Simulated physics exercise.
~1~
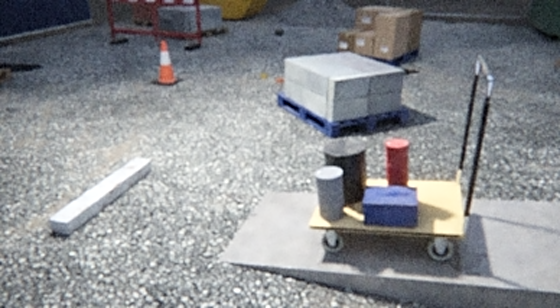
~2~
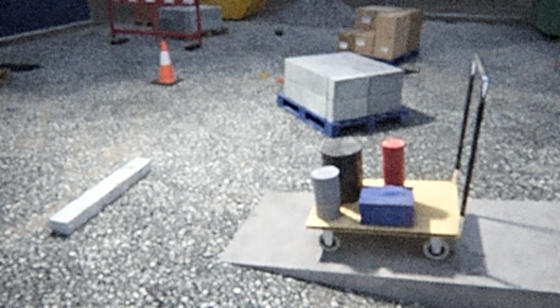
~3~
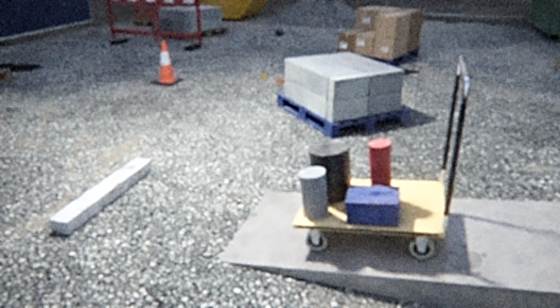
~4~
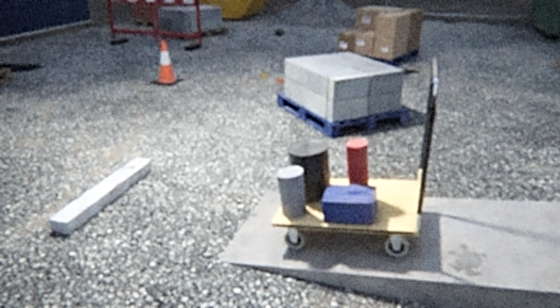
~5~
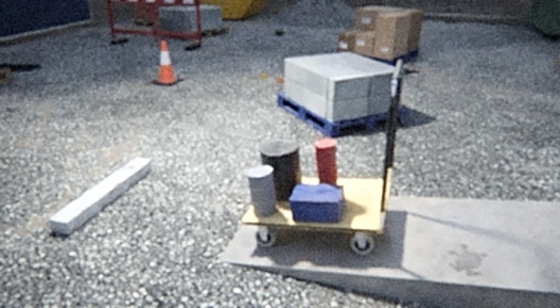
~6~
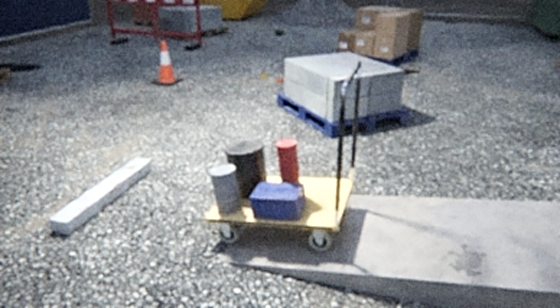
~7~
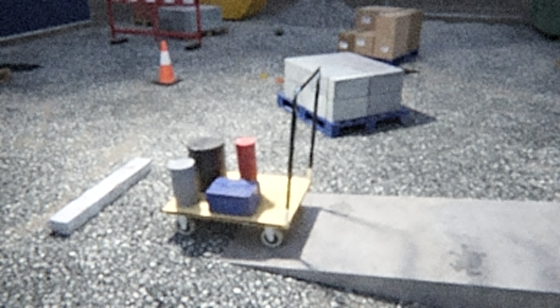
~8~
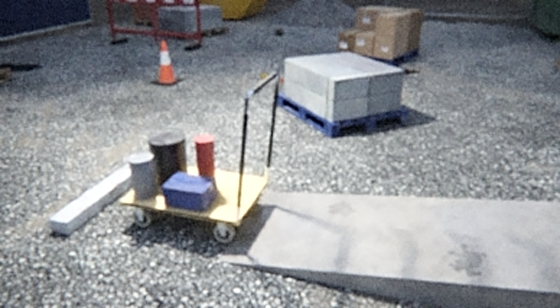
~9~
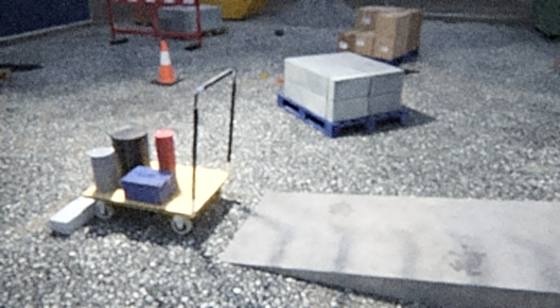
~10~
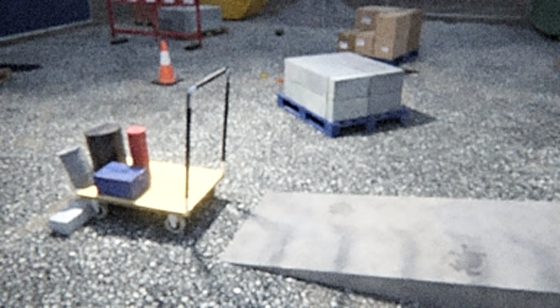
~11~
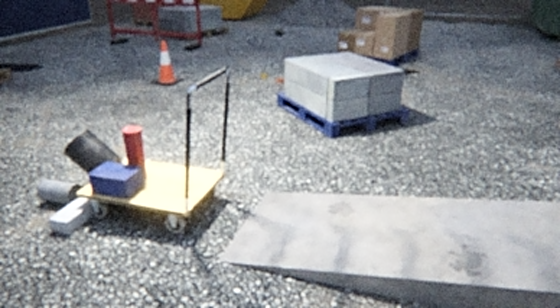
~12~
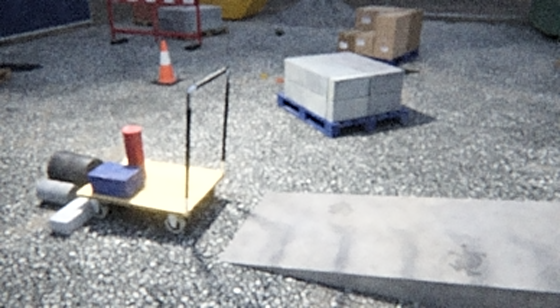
A yellow trolley carrying two canisters, a black pail and a blue parcel rolled left down a ramp and across gravel to a pale kerb, where the grey canister and then the pail toppled off, while the red canister and parcel stayed aboard.
